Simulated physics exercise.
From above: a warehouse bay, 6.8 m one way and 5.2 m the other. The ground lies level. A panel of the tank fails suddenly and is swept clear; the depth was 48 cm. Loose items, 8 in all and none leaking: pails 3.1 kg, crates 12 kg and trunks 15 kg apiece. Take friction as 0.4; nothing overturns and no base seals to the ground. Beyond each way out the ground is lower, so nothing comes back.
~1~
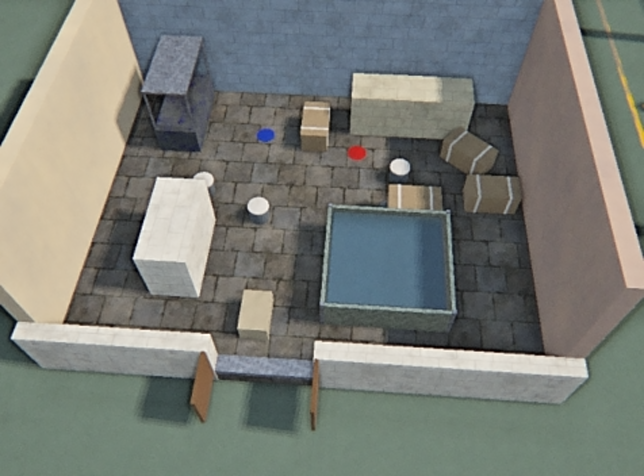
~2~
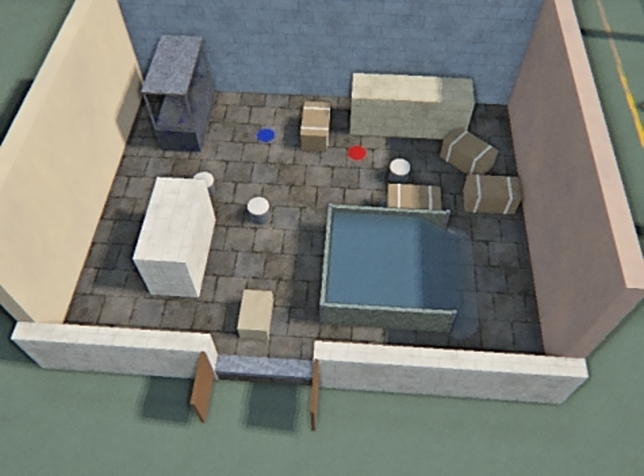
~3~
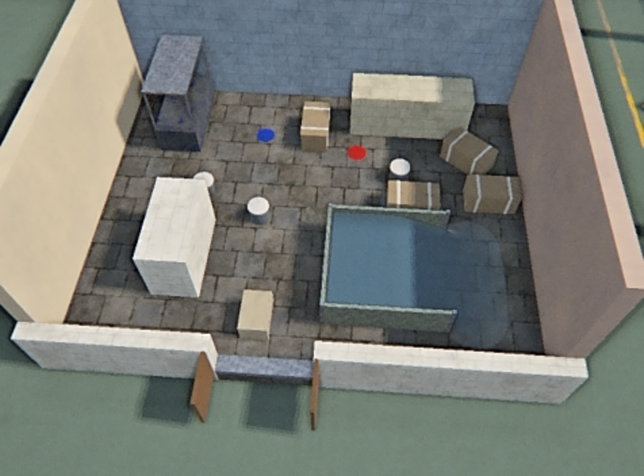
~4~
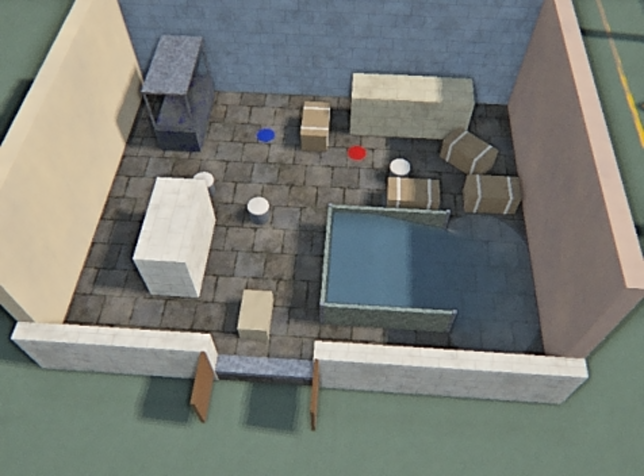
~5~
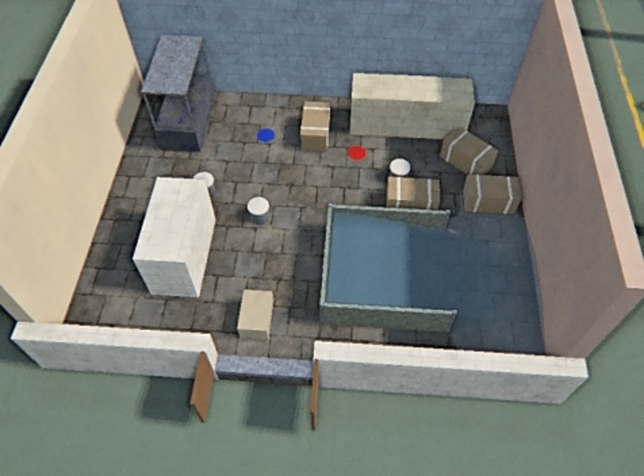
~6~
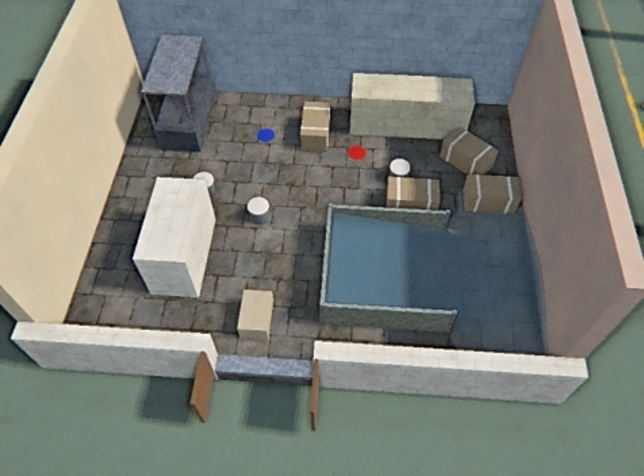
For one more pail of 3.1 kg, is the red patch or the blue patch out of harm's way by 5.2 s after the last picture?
On the blue patch.
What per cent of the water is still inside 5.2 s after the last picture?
Some 96 per cent remains.
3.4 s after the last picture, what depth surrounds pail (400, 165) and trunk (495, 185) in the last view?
About 2 and 5 cm.
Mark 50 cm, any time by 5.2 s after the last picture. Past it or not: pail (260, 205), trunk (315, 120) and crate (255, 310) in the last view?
In that order: Under, short of it, past it.
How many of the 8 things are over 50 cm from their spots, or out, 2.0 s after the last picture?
By then 1.
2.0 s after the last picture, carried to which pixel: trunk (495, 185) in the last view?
Near (461, 171).
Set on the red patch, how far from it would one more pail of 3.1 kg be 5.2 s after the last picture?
Some 80 cm.
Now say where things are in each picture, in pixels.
A trunk at (415, 197) rests on the ground; a pail at (400, 167) rests on the ground; the red patch at (357, 153); the blue patch at (266, 135); water covers 2.7 m2; 0 of 8 have shifted, in the first picture.
A trunk at (415, 196), on the bottom, 8 cm from its start; a pail at (400, 167), on the bottom; the red patch at (357, 153); the blue patch at (266, 135); water covers 3.5 m2; 1 of 8 have shifted, in the second picture.
A trunk at (414, 193), on the bottom, 19 cm from its start; a pail at (400, 167) rests on the ground; the red patch at (357, 153); the blue patch at (266, 135); 4.4 m2 under water; 1 of 8 have shifted, in the third picture.
A trunk at (414, 190) rests on the ground, 25 cm from its start; a pail at (400, 167) rests on the ground; the red patch at (357, 153); the blue patch at (266, 135); 5.5 m2 under water; 1 of 8 have shifted, in the fourth picture.
A trunk at (414, 189) rests on the ground, 26 cm from its start; a pail at (400, 167) rests on the ground; the red patch at (357, 153); the blue patch at (266, 135); water covers 6.1 m2; 1 of 8 have shifted, in the fifth picture.
A trunk at (414, 189), on the bottom, 26 cm from its start; a pail at (400, 167), on the bottom; the red patch at (357, 153); the blue patch at (266, 135); 6.2 m2 under water; 1 of 8 have shifted, in the sixth picture.
Then, 0.5 s after the last picture on red it would be 0 cm off in 0 cm of water; on blue it would be 0 cm off in 0 cm of water.
Then, 2.0 s after the last picture on red it would be 0 cm off in 0 cm of water; on blue it would be 0 cm off in 0 cm of water.
Then, 3.4 s after the last picture on red it would be 20 cm off in 3 cm of water; on blue it would be 0 cm off in 0 cm of water.
Then, 5.2 s after the last picture on red it would be 82 cm off in 3 cm of water; on blue it would be 0 cm off in 1 cm of water.
